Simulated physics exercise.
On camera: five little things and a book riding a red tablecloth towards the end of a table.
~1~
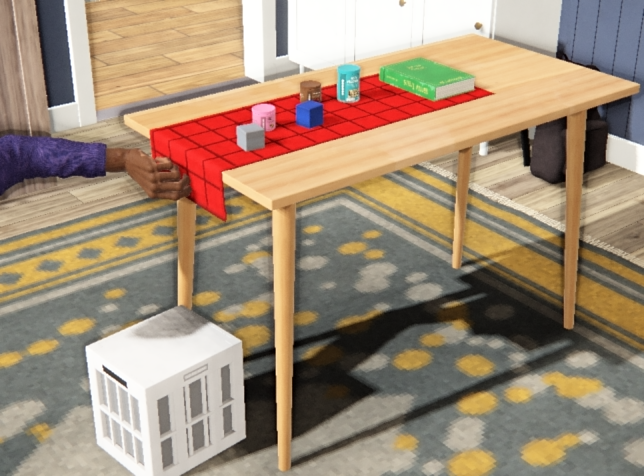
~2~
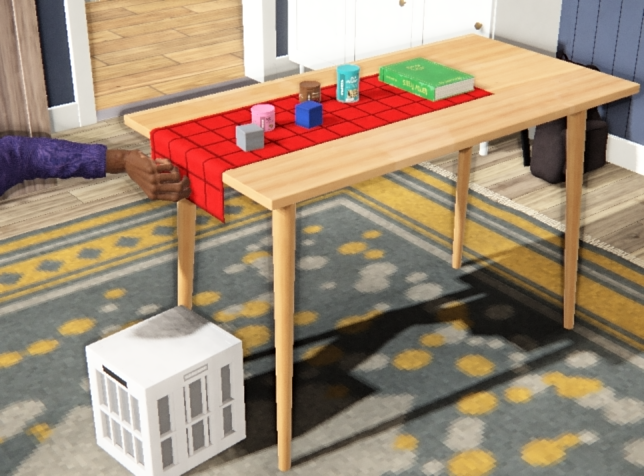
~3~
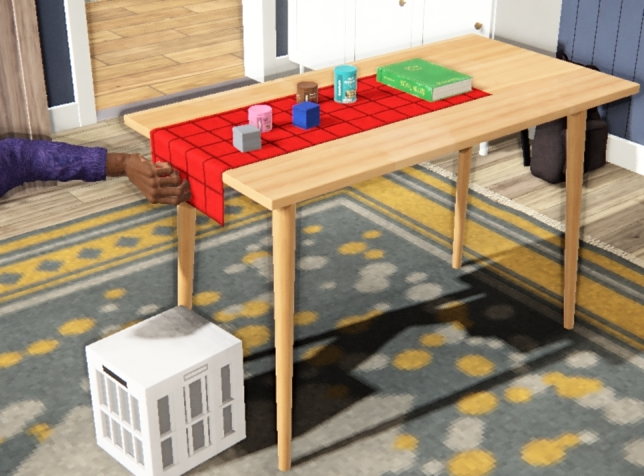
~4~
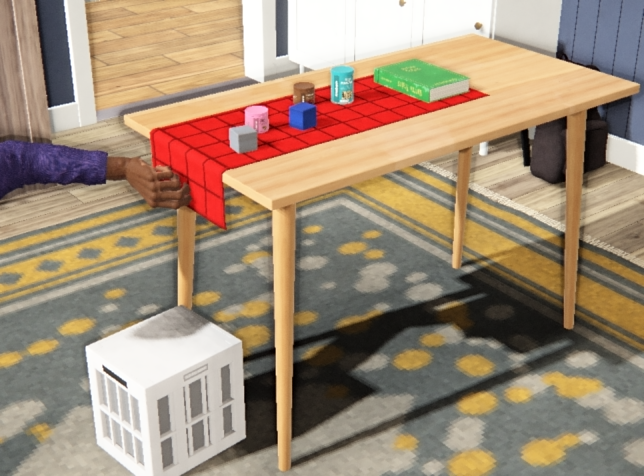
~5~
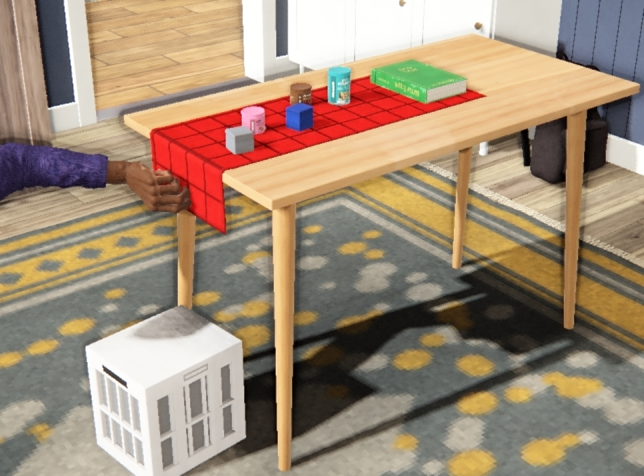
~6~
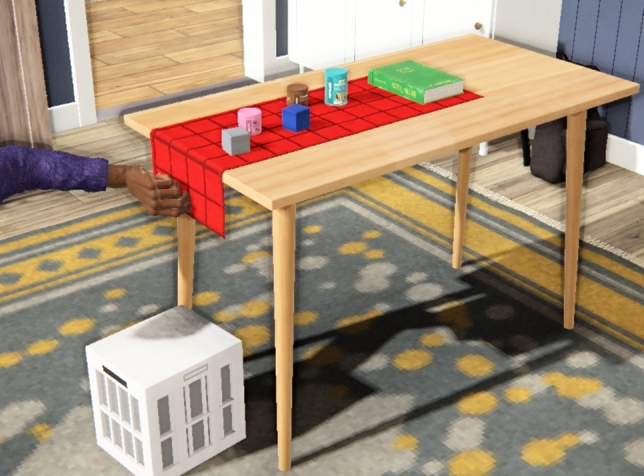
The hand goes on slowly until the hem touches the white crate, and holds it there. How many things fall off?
The count of fallen things is three.
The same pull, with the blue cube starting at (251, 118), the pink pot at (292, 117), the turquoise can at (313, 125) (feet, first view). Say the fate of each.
The blue cube comes down, the pink pot drops off, the turquoise can tumbles off.
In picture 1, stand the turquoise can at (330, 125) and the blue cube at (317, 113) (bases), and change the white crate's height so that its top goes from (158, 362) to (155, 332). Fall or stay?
The turquoise can does not fall, the blue cube holds on.
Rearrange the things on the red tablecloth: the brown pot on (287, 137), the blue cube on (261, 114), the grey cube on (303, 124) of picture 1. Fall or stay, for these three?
The brown pot falls; the blue cube comes down; the grey cube falls.
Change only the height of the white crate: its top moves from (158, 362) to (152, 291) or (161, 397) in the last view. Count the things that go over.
In that case 1 and 4.
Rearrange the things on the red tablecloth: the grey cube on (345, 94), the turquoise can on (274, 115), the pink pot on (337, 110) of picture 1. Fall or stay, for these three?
The grey cube does not fall, the turquoise can tumbles off, the pink pot holds on.
Early on, hem near (190, 280); grey cube gone.
Midway, hem on the crate; grey cube, pink pot and blue cube gone.
Finally, hem on the crate; grey cube, pink pot and blue cube gone. It carries off three.
